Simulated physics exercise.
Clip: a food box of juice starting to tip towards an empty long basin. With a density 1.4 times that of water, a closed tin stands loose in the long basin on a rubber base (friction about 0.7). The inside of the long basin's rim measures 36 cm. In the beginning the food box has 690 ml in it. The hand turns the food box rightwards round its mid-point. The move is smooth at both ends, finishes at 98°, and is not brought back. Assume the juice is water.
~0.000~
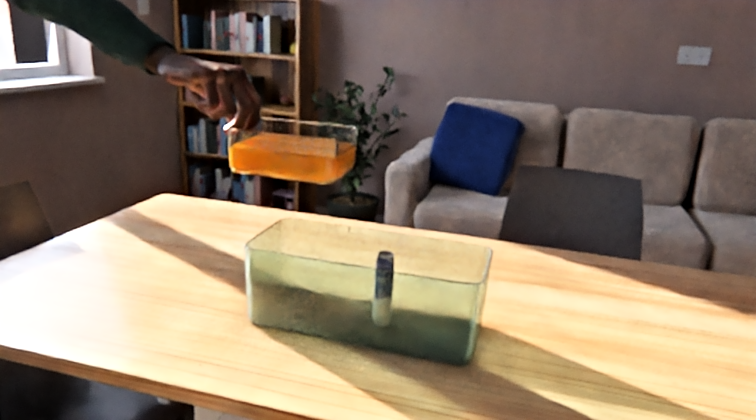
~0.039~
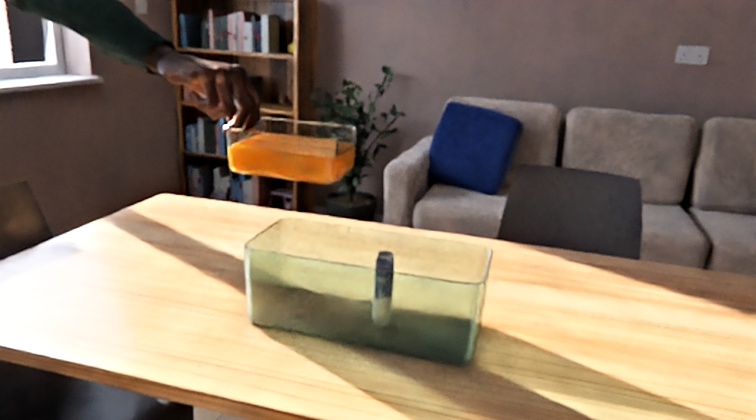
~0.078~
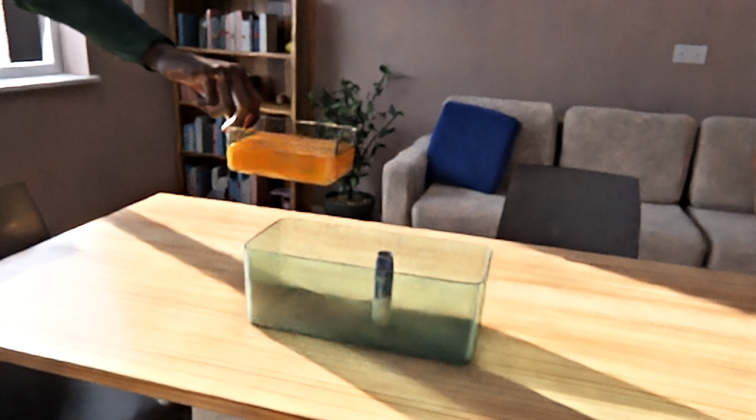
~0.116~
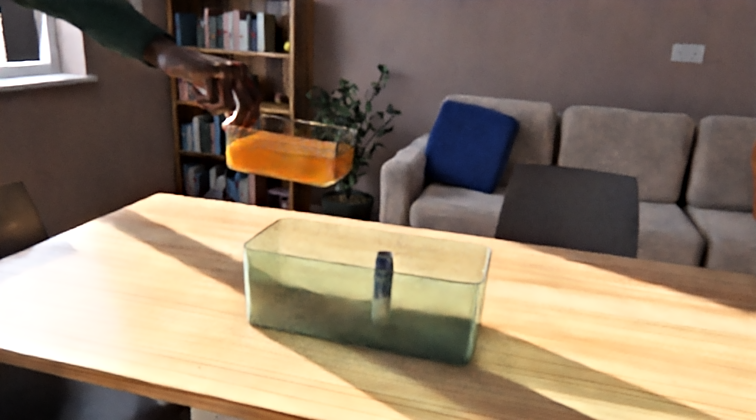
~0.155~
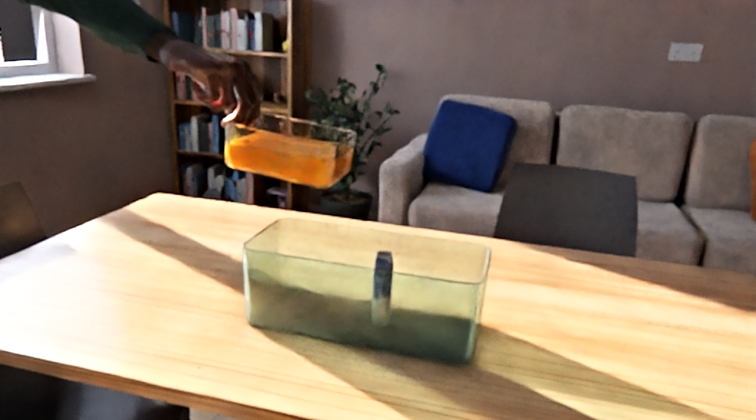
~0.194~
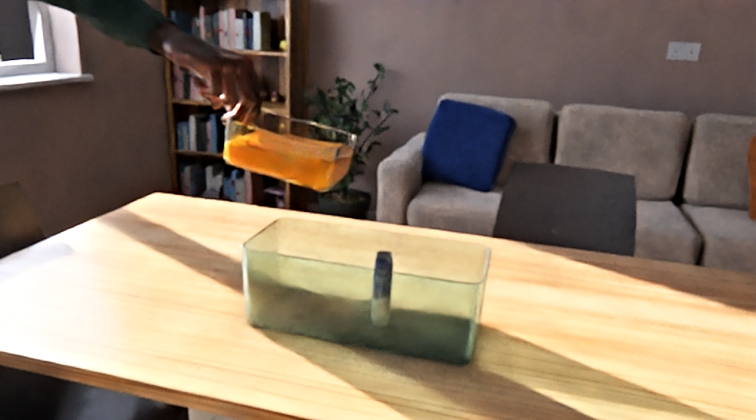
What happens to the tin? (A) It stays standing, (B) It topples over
It stays standing (A).
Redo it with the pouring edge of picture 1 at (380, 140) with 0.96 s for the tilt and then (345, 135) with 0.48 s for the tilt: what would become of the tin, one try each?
Run one: It does not tip. Run two: It tumbles.
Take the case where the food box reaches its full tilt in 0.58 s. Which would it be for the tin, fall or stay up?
Well, the tin simply holds firm.
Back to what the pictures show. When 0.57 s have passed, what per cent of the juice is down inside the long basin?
10 %, roughly.
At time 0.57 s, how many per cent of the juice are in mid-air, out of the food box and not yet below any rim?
Close to 44 in a hundred.
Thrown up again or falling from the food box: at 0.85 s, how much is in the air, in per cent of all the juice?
Roughly 5 %.
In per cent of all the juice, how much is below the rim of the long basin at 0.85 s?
Reading: Approx. 82 %.
Then, 0.57 s in, the tilt is 64° and 47 per cent is still to pour; the tin stands where it began.
Then, 0.85 s in, the tilt is 95° and 12 per cent is still to pour; the tin stands where it began.
Then, 1.14 s in, the tilt is 98° and 2 per cent is still to pour; the tin stands where it began.
Then, 1.46 s in, the tilt is 98° and 0 per cent is still to pour; the tin stands where it began.
Finally, the tin stands where it began.
